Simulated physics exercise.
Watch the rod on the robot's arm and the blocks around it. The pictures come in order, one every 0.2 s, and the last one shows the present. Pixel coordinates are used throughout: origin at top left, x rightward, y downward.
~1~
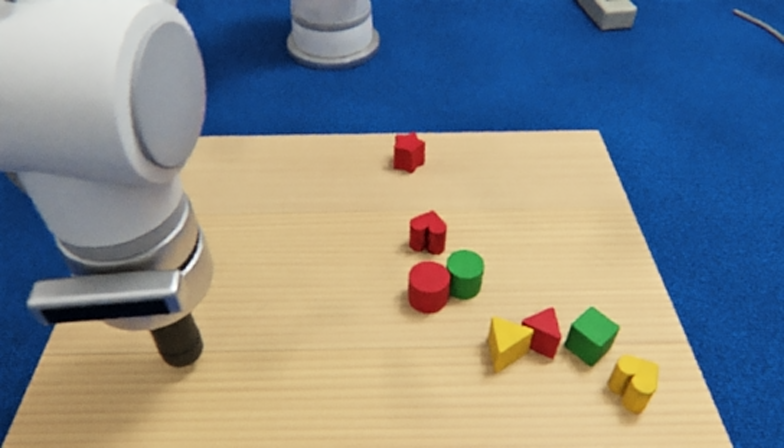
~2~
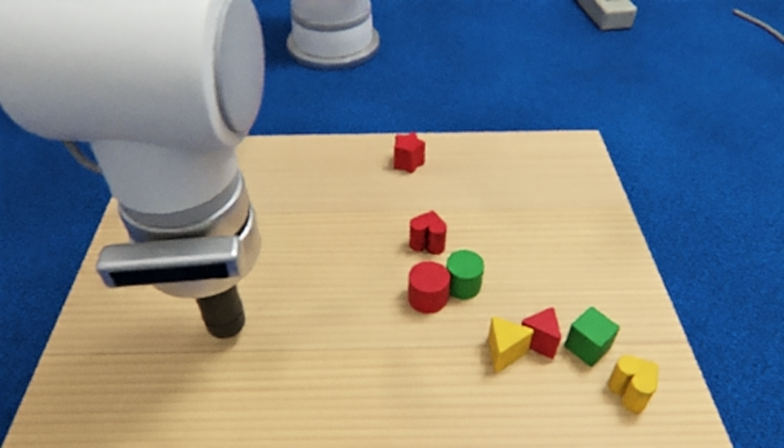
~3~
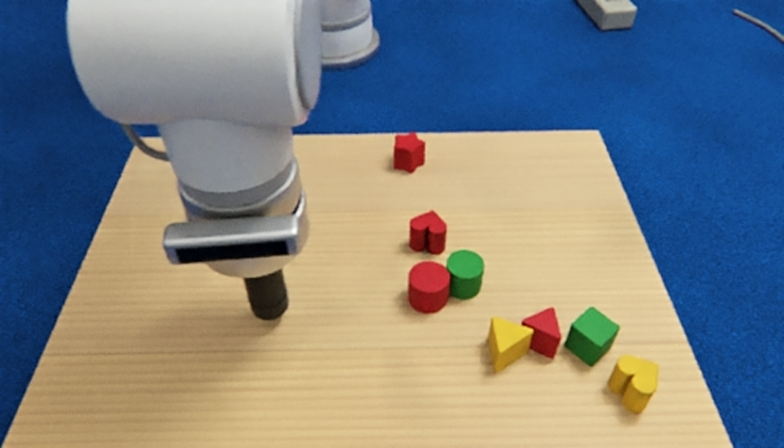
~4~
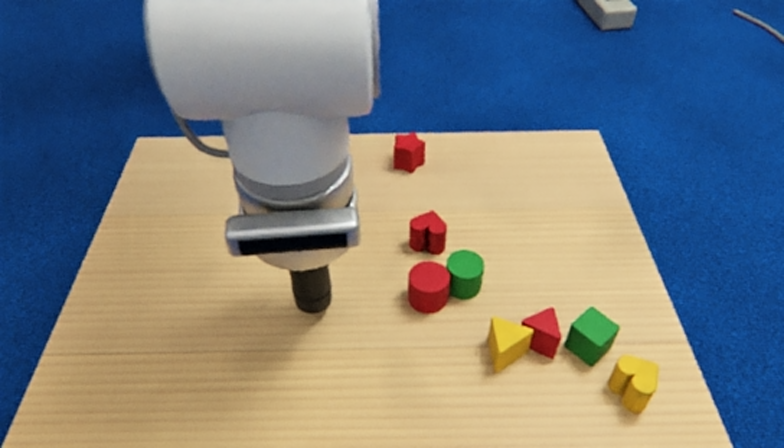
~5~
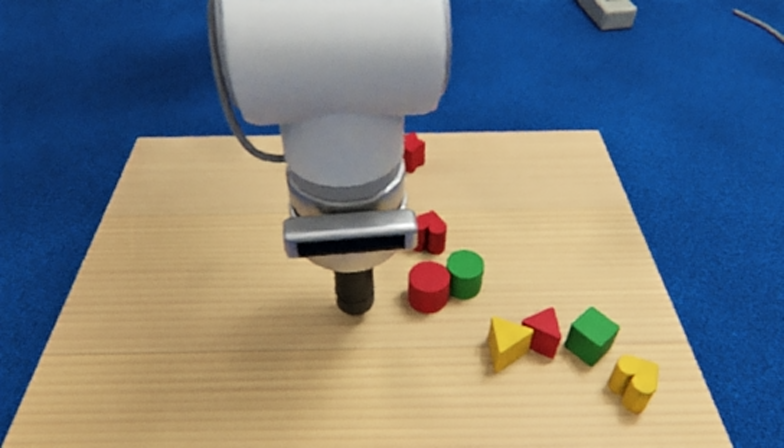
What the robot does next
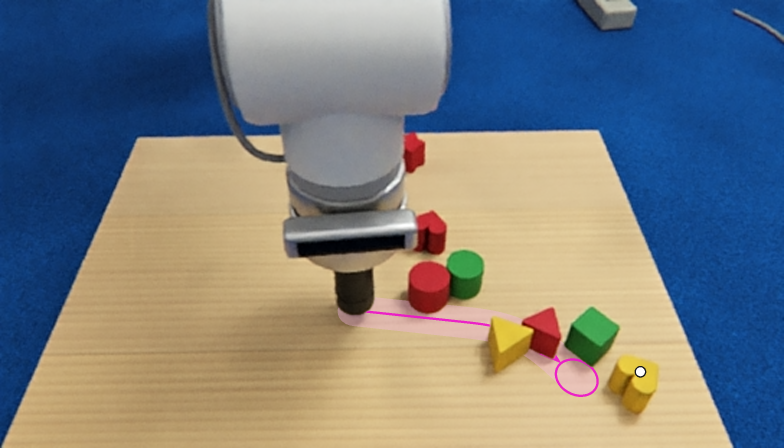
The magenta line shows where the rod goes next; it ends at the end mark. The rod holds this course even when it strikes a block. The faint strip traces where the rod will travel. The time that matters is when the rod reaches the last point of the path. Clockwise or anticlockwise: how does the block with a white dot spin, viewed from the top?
It ends up turned clockwise.
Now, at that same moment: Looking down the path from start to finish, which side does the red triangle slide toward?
Its shift is rightward.
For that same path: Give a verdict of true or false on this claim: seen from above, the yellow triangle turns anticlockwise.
It is false.
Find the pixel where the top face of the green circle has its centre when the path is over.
It should be at about (486, 247).
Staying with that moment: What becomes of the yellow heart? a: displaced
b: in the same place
The answer is a.
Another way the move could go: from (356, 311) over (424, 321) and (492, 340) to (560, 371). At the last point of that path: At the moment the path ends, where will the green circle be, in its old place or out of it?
Its place changes.
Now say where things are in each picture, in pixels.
Rod tip (184, 351); block tops, red circle (429, 276); green circle (466, 263); yellow triangle (509, 332); red triangle (545, 322); yellow heart (640, 372), in the first picture.
Rod (227, 324); blocks unchanged, in the second picture.
Rod (270, 306); blocks unchanged, in the third picture.
Rod (314, 300); blocks unchanged, in the fourth picture.
Rod (356, 301); red circle (429, 276); green circle (466, 263); yellow triangle (509, 332); red triangle (545, 322); yellow heart (640, 372), in the fifth picture.
Path on the board, from (356, 311) over (432, 319) and (509, 331) to (577, 377); the dot is on the yellow heart.
What follows on the original path. One third of the way, rod (434, 309); red circle (453, 270); green circle (483, 252).
Two thirds of the way, rod (512, 322); red circle (462, 269); green circle (486, 247); yellow triangle (525, 345), turned 50° clockwise; red triangle (552, 323).
At the end, rod (580, 368); red circle (462, 269); green circle (486, 247); yellow triangle (544, 361), turned 150° clockwise; red triangle (622, 356), turned 85° anticlockwise; yellow heart (653, 378), turned 25° clockwise.
